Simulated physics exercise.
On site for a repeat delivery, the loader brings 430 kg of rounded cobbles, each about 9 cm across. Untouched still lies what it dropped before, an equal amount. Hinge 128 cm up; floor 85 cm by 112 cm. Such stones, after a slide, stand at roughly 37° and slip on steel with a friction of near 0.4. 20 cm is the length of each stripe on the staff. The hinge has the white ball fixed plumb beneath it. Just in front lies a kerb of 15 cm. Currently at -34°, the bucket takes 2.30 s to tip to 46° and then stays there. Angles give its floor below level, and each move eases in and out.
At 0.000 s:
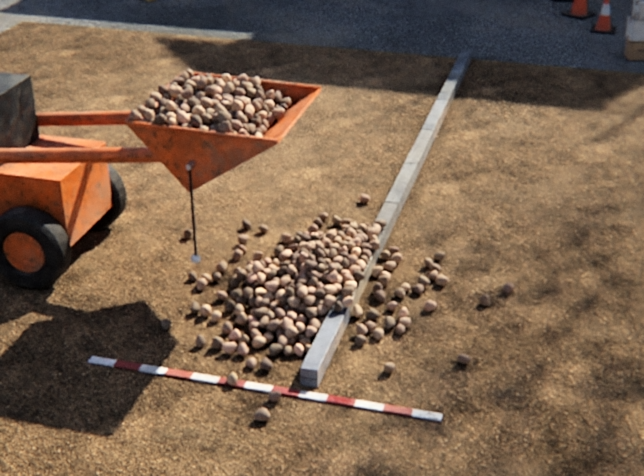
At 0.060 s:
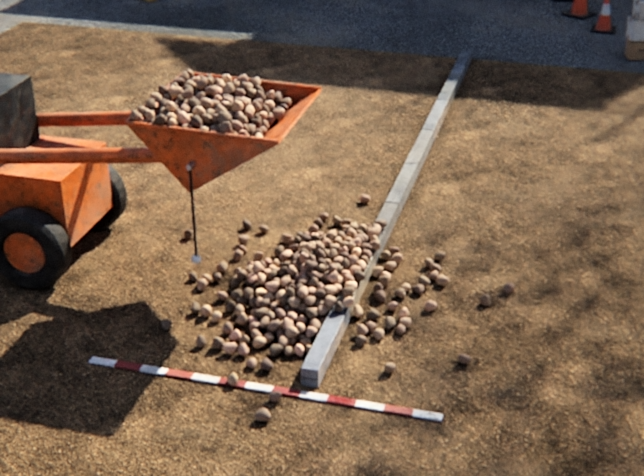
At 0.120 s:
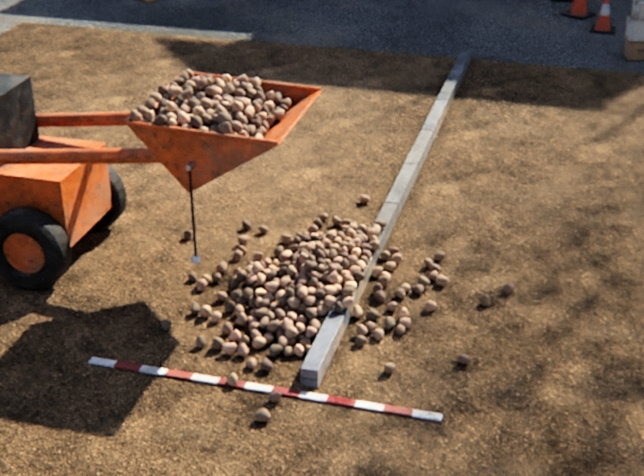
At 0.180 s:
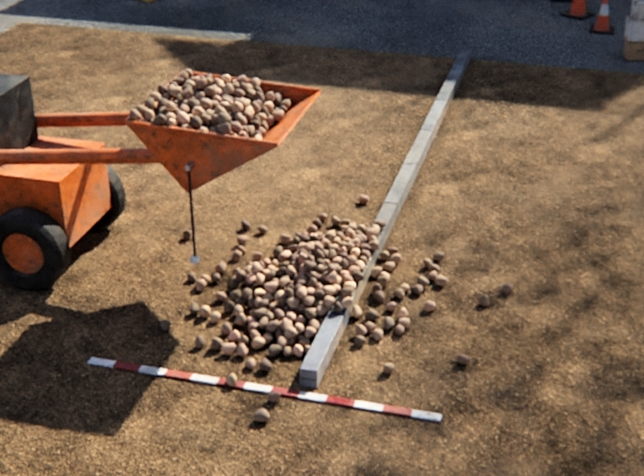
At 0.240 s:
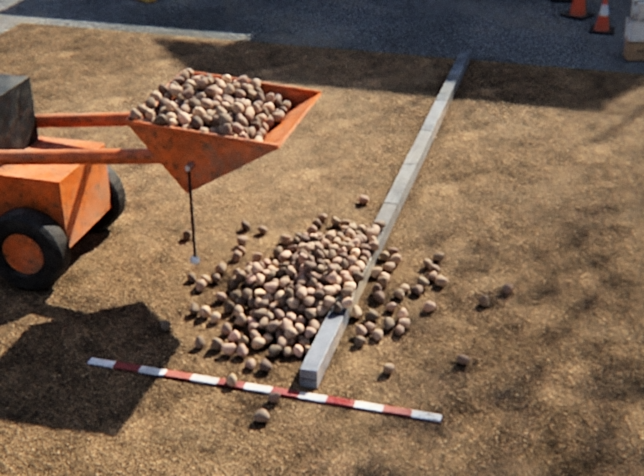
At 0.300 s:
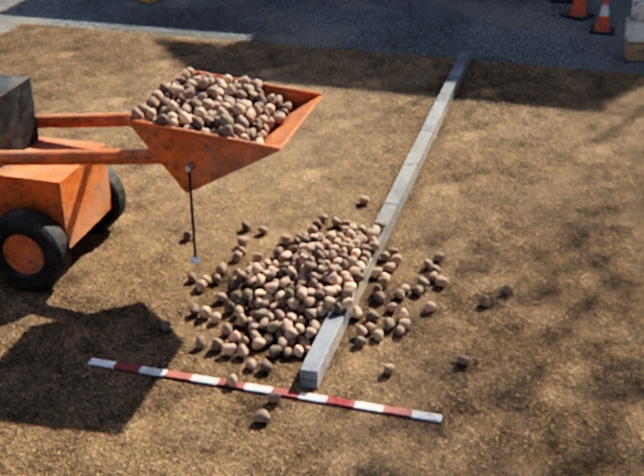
An orange loader held its bucket full of rounded stones above a pile lying against a grey kerb, and the bucket barely moved while the heap on the ground stayed still.
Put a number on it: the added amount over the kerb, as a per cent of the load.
22 percent, roughly.
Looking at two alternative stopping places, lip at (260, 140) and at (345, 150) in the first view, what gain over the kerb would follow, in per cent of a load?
First place: Roughly 5 %; second place: Roughly 95 %.
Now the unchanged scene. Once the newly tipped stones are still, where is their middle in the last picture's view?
Their centre rests close to (311, 273).
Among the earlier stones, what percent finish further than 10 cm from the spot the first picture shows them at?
I'd put it at about 25 per cent.
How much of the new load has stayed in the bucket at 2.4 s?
It holds some 0 percent.
After 1.7 s the floor is at 33°; in per cent of one load, 81 in the bucket, 113 on this side of the kerb, 8 over the kerb; the foremost stones are at (454, 291).
After 2.4 s the floor is at 46°; in per cent of one load, 0 in the bucket, 177 on this side of the kerb, 24 over the kerb; the foremost stones are at (457, 303).
After 2.8 s the floor is at 46°; in per cent of one load, 0 in the bucket, 174 on this side of the kerb, 28 over the kerb; the foremost stones are at (481, 319).
After 5.4 s the floor is at 46°; in per cent of one load, 0 in the bucket, 172 on this side of the kerb, 30 over the kerb; the foremost stones are at (502, 318). Net gain over the kerb, 22.
